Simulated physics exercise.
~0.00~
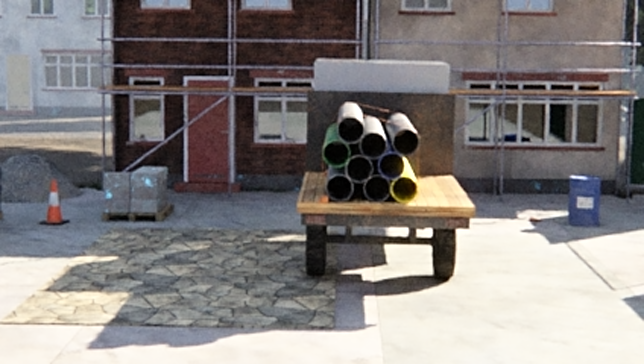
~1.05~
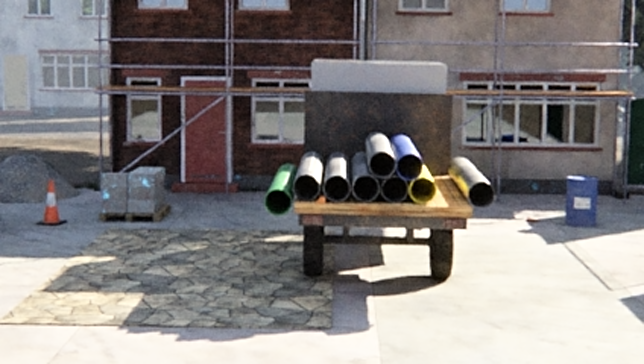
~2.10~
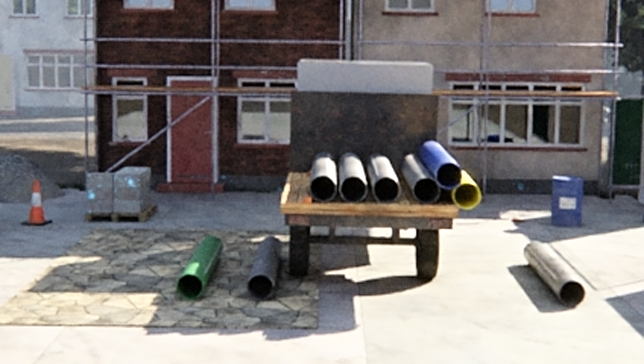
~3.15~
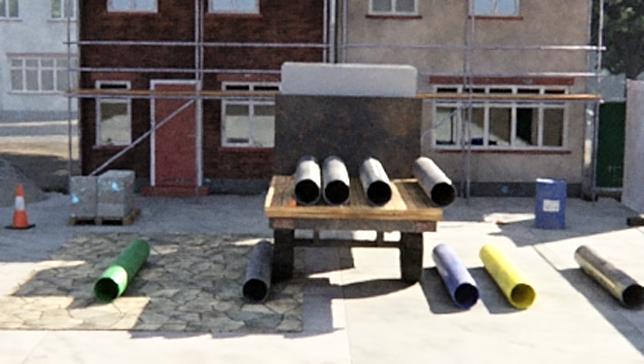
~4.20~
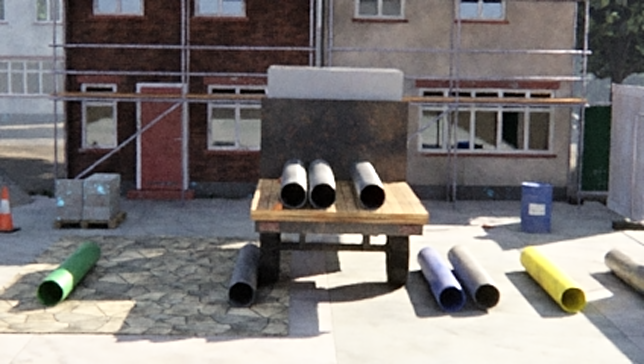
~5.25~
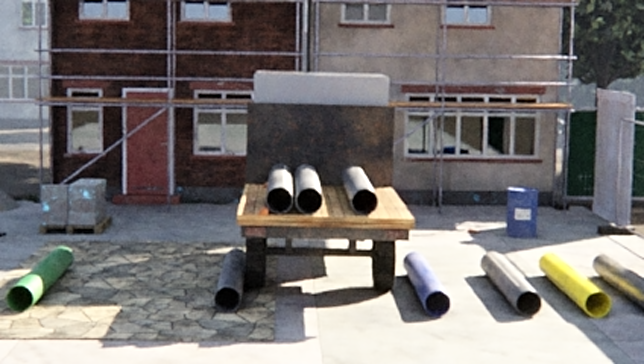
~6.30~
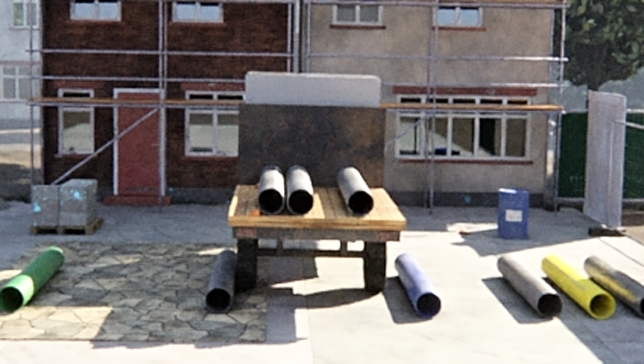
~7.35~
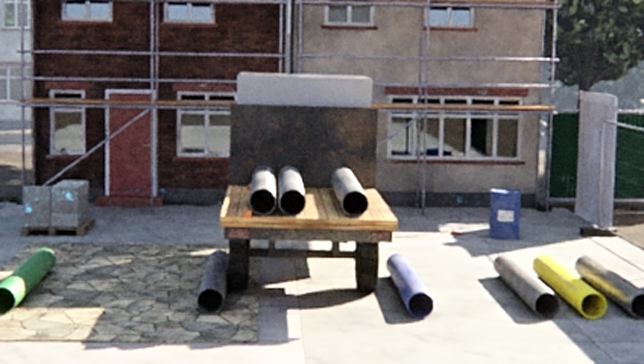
Outside brick houses, stacked pipes collapsing on a flatbed, green rolling off left, blue and yellow right, three staying aboard.
